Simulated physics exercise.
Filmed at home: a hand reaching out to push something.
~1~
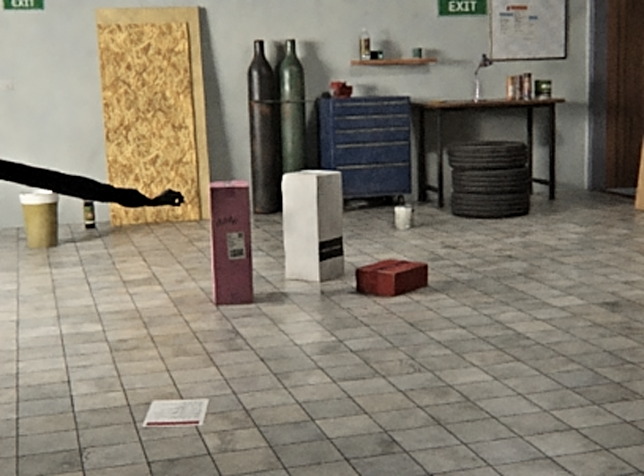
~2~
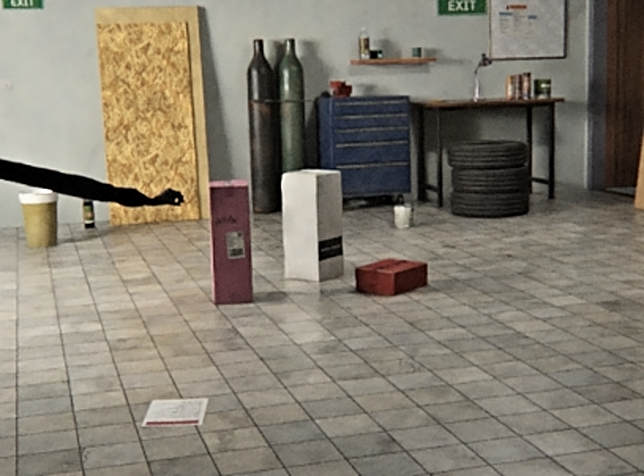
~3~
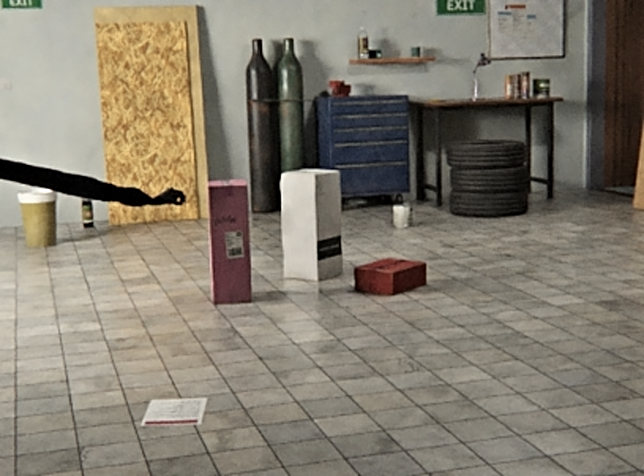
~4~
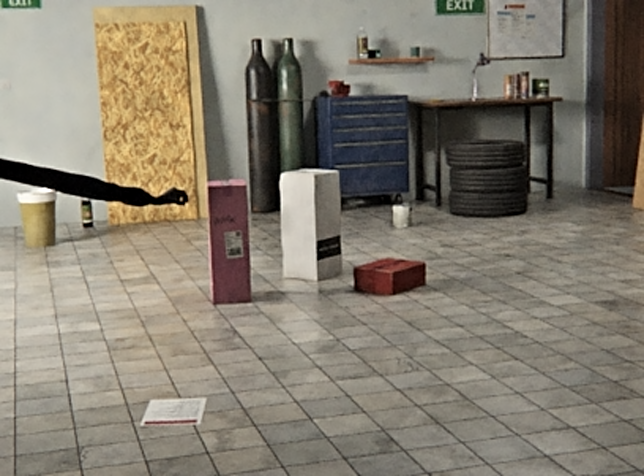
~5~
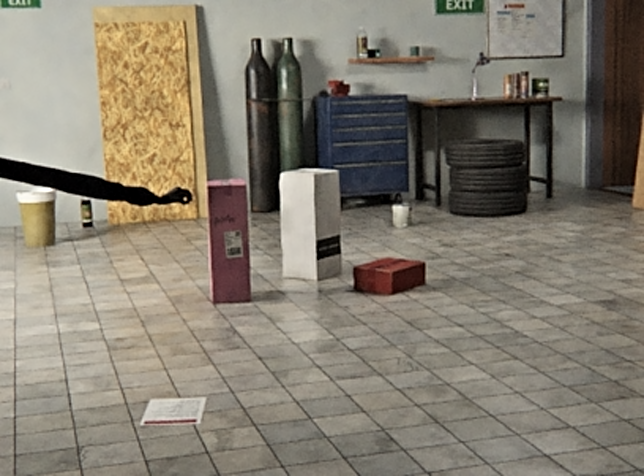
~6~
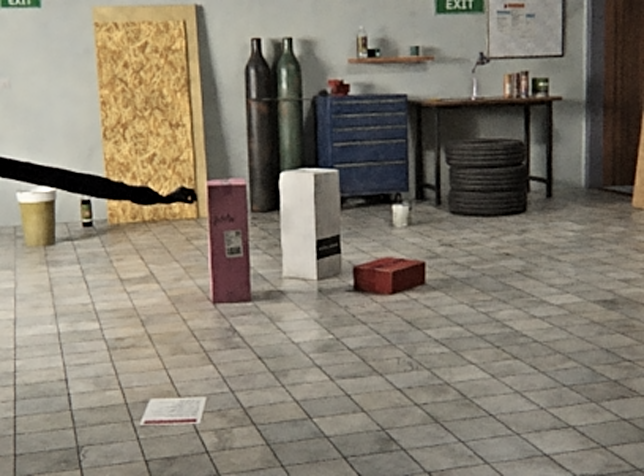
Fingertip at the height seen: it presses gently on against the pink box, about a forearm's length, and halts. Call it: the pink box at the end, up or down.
Down.
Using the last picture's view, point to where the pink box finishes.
End position, last frame: About (302, 262).
Then, 0.80 s past the last view, pink box rocked 19° from its first pose near (248, 236).
Then, 1.30 s past the last view, pink box rocked 54° from its first pose near (284, 245).
Finally, down or leaning hard on the floor, pink box. Final places as the last picture's camera would see them, pink box near (302, 262).
